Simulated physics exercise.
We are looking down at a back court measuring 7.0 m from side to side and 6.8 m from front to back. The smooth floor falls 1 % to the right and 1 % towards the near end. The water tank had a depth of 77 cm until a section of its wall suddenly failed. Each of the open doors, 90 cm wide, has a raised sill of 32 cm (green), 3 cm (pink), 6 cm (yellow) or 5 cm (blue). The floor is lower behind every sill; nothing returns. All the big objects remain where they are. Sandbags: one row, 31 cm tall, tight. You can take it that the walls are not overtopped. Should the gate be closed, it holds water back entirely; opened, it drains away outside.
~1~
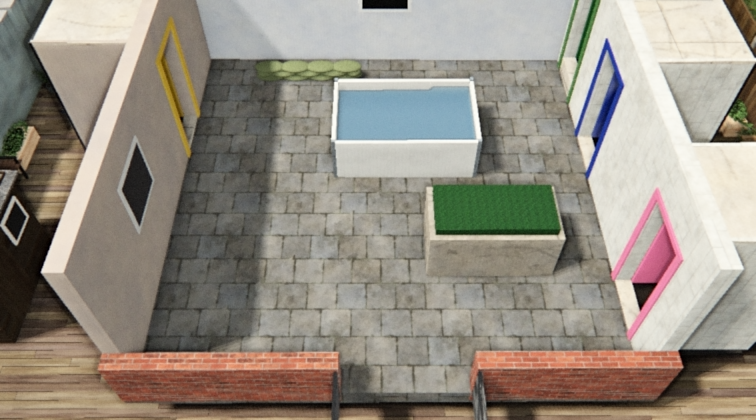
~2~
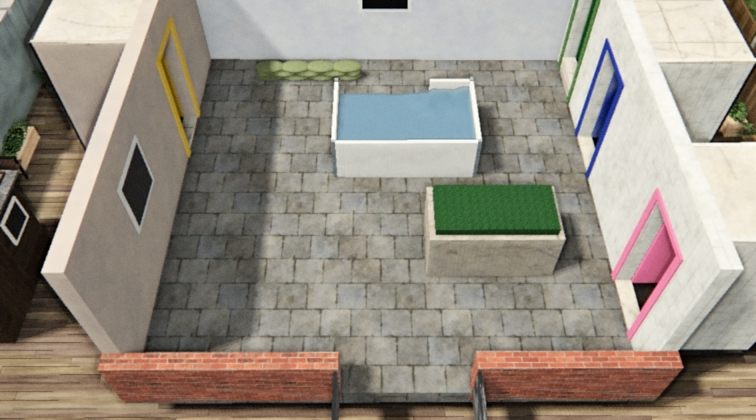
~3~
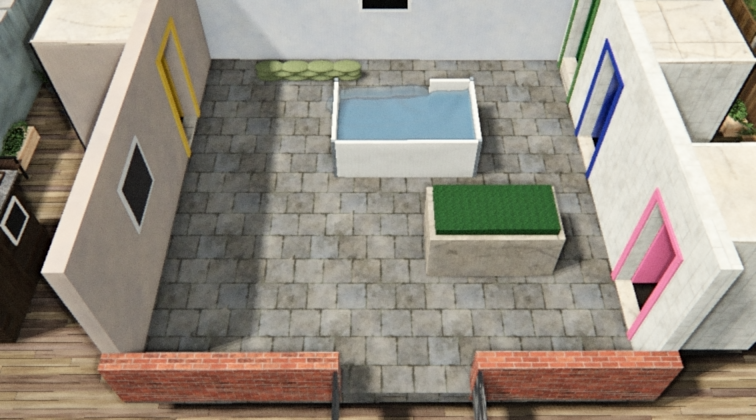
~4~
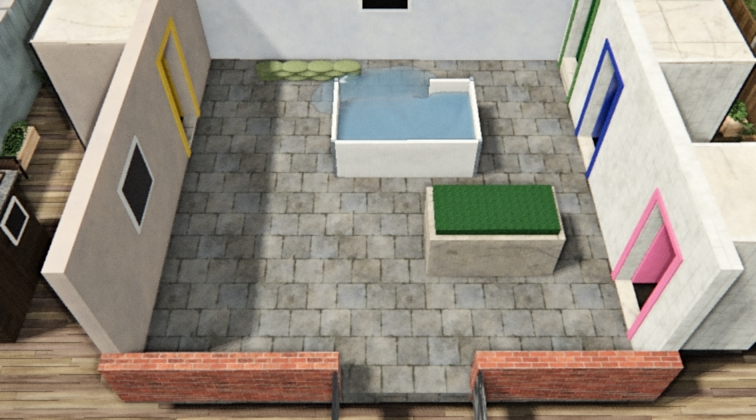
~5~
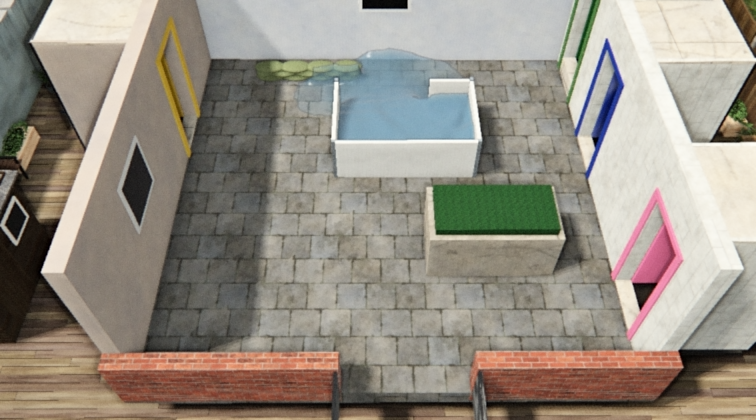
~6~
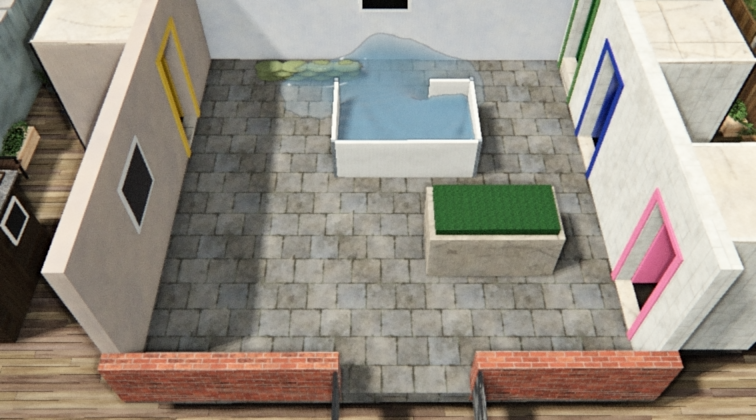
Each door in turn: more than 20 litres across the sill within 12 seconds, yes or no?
Answers: Green door, no; pink door, yes; yellow door, yes; blue door, yes.
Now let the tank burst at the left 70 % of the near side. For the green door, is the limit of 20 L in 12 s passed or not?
So for green: No.
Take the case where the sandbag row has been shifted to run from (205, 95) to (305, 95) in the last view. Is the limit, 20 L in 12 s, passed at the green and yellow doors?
Note - green: Limit held; yellow: Limit held.
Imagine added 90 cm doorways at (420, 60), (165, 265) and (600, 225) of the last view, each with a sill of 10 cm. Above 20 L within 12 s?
Result in order - more than that, not enough, not enough.
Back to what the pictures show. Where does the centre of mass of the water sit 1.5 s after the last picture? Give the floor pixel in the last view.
Its balance point sits around (384, 106).
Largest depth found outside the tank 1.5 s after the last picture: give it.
Depth: Approx. 40 cm.
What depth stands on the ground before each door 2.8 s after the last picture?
Readings (cm): Green = 23; pink = 1; yellow = 12; blue = 10.
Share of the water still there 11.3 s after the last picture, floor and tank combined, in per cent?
Some 80 out of every hundred parts.
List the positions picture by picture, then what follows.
In the first picture, the water tank at (405, 113) is whole and still, 77 cm deep.
In the second picture, the front is at a hidden place, 0.9 m from the gap on the water tank's far side; 0.3 m2 of floor is under water; 77 cm left at the back of the water tank.
In the third picture, water pours out on the water tank's far side and has run 1.1 m, to (331, 102); typically 12 cm deep outside, 73 cm at the water tank's back.
In the fourth picture, the front is at (416, 70), 1.5 m from the gap on the water tank's far side; 2.6 m2 of floor is under water; 66 cm left at the back of the water tank.
In the fifth picture, the front is at (443, 64), 1.9 m from the gap on the water tank's far side; 4.0 m2 of floor is under water; 68 cm left at the back of the water tank.
In the sixth picture, water pours out on the water tank's far side and has run 2.3 m, to (463, 60); typically 11 cm deep outside, 61 cm at the water tank's back.
Then, 0.7 s after the last picture water covers 15 % of the floor and is deepest (54 cm) near (380, 64); green door not reached, pink door not reached, yellow door not reached, blue door not reached.
Then, 1.5 s after the last picture water covers 30 % of the floor and is deepest (40 cm) near (211, 63); green door 31 cm at the sill, 0 L in, pink door not reached, yellow door 14 cm at the sill, 4 L in, blue door not reached.
Then, 2.8 s after the last picture water covers 45 % of the floor and is deepest (26 cm) near (211, 63); green door 23 cm at the sill, 0 L in, pink door not reached, yellow door 12 cm at the sill, 41 L in, blue door 10 cm at the sill, 10 L in.
Then, 6.3 s after the last picture water covers 90 % of the floor and is deepest (16 cm) near (639, 375); green door 10 cm at the sill, 1 L in, pink door 9 cm at the sill, 11 L in, yellow door 4 cm at the sill, 61 L in, blue door 7 cm at the sill, 41 L in.
Then, 11.3 s after the last picture water covers 95 % of the floor and is deepest (12 cm) near (639, 375); green door 6 cm at the sill, 1 L in, pink door 10 cm at the sill, 83 L in, yellow door 1 cm at the sill, 61 L in, blue door 5 cm at the sill, 47 L in.
